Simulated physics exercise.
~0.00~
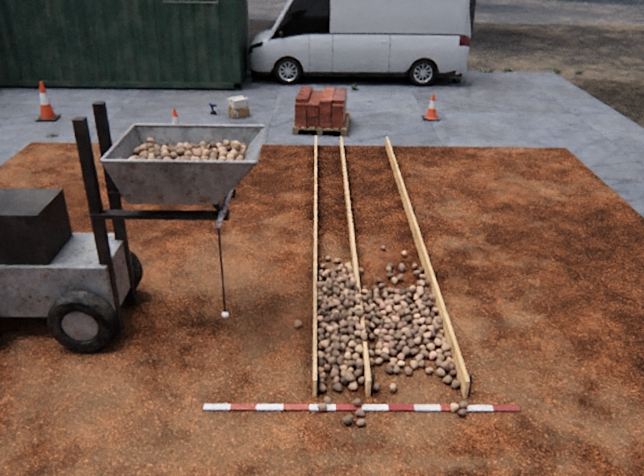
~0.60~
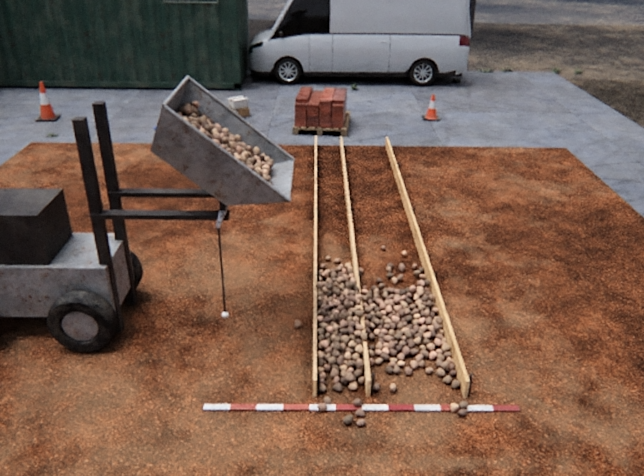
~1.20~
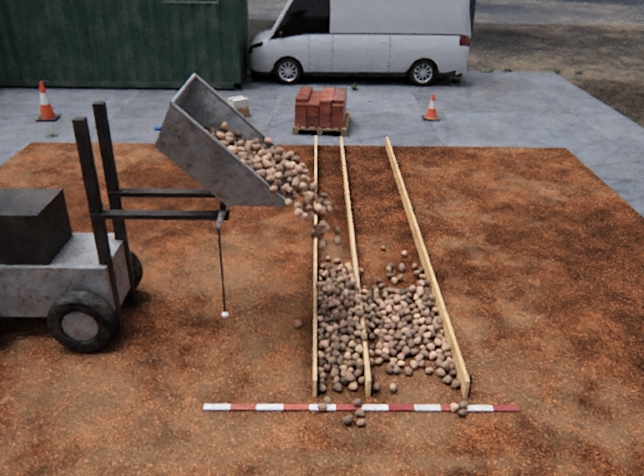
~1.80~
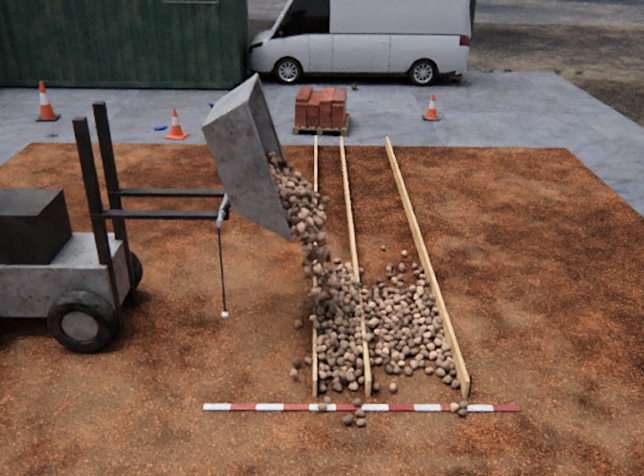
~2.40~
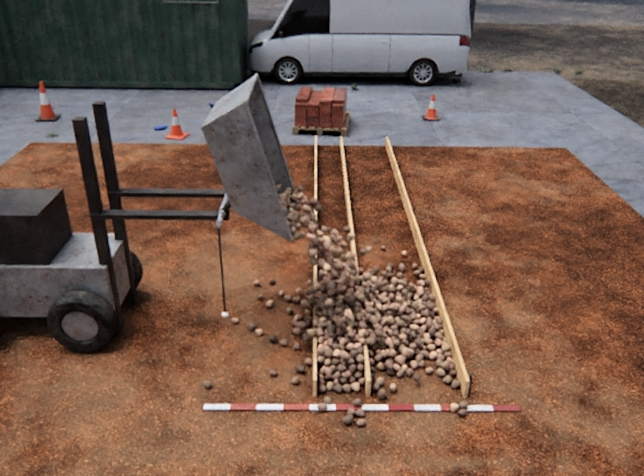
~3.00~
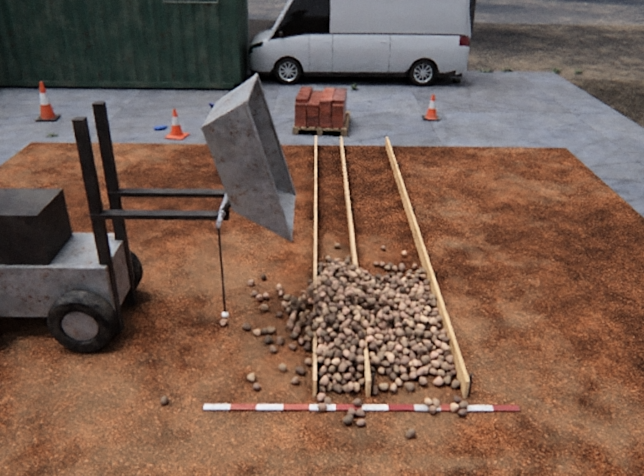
On a dirt yard, a forklift's grey skip tips rightward in two stages, pouring round stones that heap across two boarded bays.
